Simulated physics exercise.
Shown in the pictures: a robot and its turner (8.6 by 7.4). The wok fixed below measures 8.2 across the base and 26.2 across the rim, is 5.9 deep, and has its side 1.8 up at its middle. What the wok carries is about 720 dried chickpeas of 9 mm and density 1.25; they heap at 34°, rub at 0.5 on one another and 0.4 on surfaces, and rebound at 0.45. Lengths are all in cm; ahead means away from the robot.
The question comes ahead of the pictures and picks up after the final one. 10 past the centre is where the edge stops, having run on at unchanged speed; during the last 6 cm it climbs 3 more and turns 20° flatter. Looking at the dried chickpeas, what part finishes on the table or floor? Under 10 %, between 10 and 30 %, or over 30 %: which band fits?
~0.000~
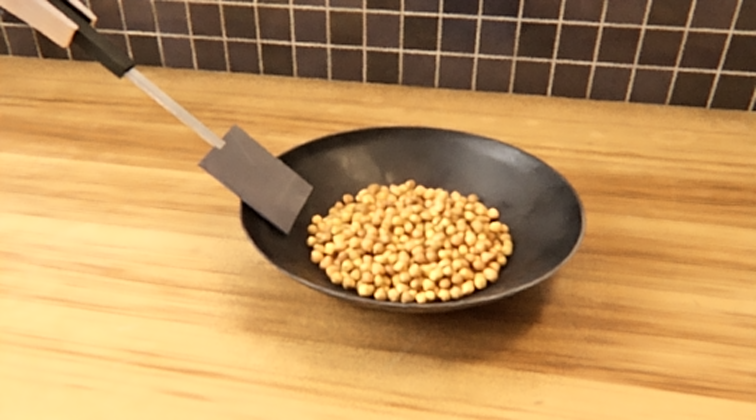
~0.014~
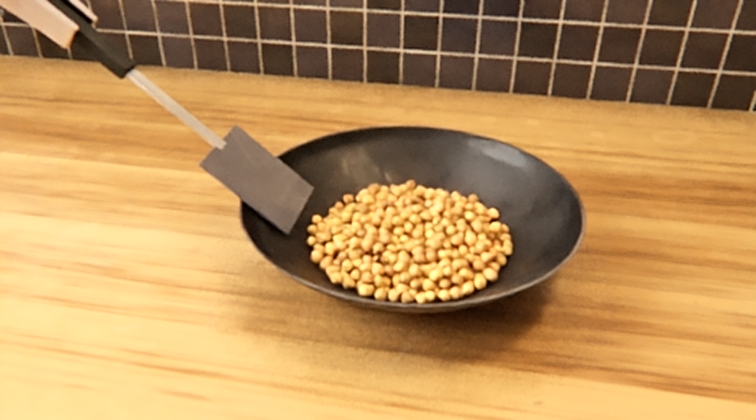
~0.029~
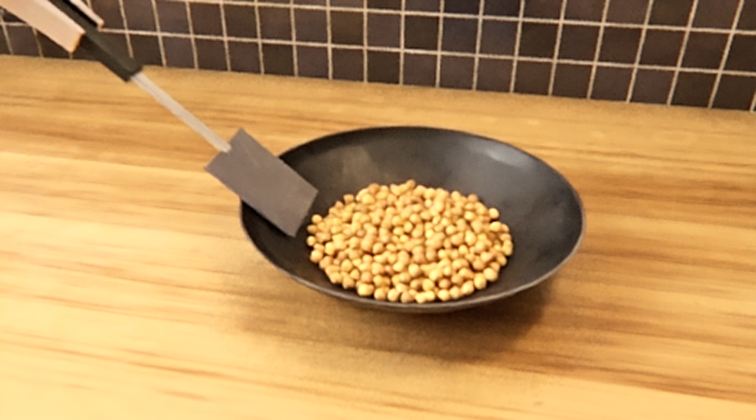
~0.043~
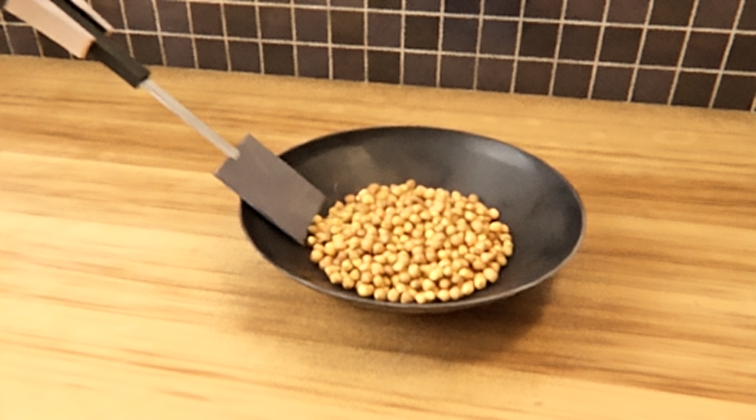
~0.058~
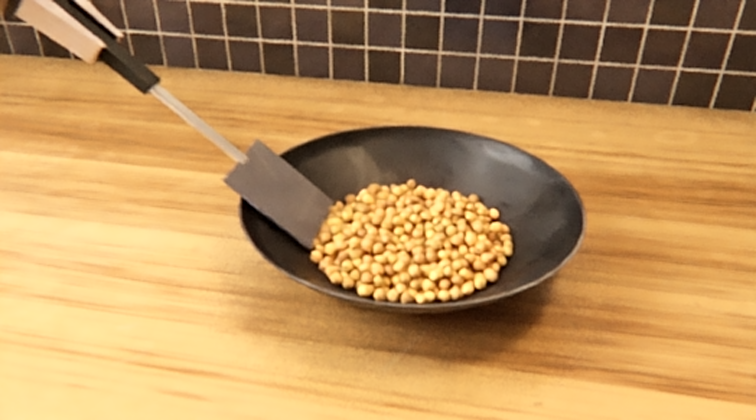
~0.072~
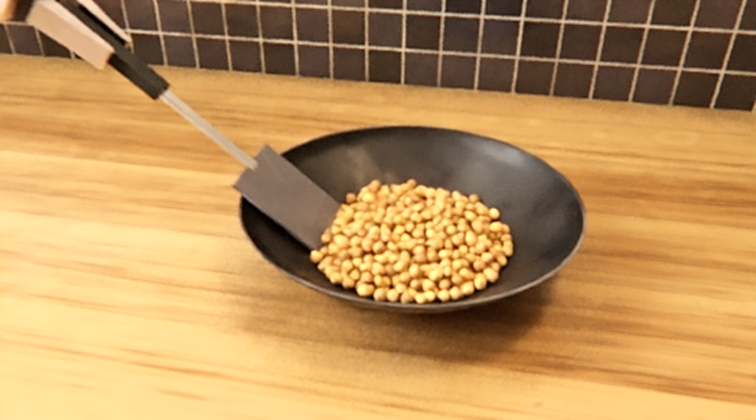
The band that fits is between 10 and 30 %.
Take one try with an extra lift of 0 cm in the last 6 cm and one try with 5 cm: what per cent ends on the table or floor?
Try one gives about 20 in a hundred, try two about 15 in a hundred.
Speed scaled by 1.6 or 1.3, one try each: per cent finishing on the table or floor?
The two tries give about 30 and 25 in a hundred.
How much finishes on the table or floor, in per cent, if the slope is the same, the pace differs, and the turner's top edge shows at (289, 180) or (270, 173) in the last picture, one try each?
40 % and 35 %.
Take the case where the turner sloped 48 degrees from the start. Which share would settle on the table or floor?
In that case around 25 per cent.
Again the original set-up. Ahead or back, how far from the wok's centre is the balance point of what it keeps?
Roughly 3.5 cm ahead of the centre.
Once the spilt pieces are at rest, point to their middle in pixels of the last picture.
Close to (663, 289) in pixels.
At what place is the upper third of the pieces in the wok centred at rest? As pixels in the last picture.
About (512, 233).
After 0.20 s, sloping 40°, highest piece 5 above the table; 723 in the wok.
After 0.33 s, sloping 34°, highest piece 7 above the table; 723 in the wok.
After 0.59 s, sloping 20°, highest piece 7 above the table; 566 in the wok, 151 on the table or floor, 6 on the blade or in flight.
After 1.64 s, sloping 20°, highest piece 6 above the table; 565 in the wok, 158 on the table or floor.
At rest, 565 in the wok, 158 on the table or floor. That is 22 % on the table or floor.
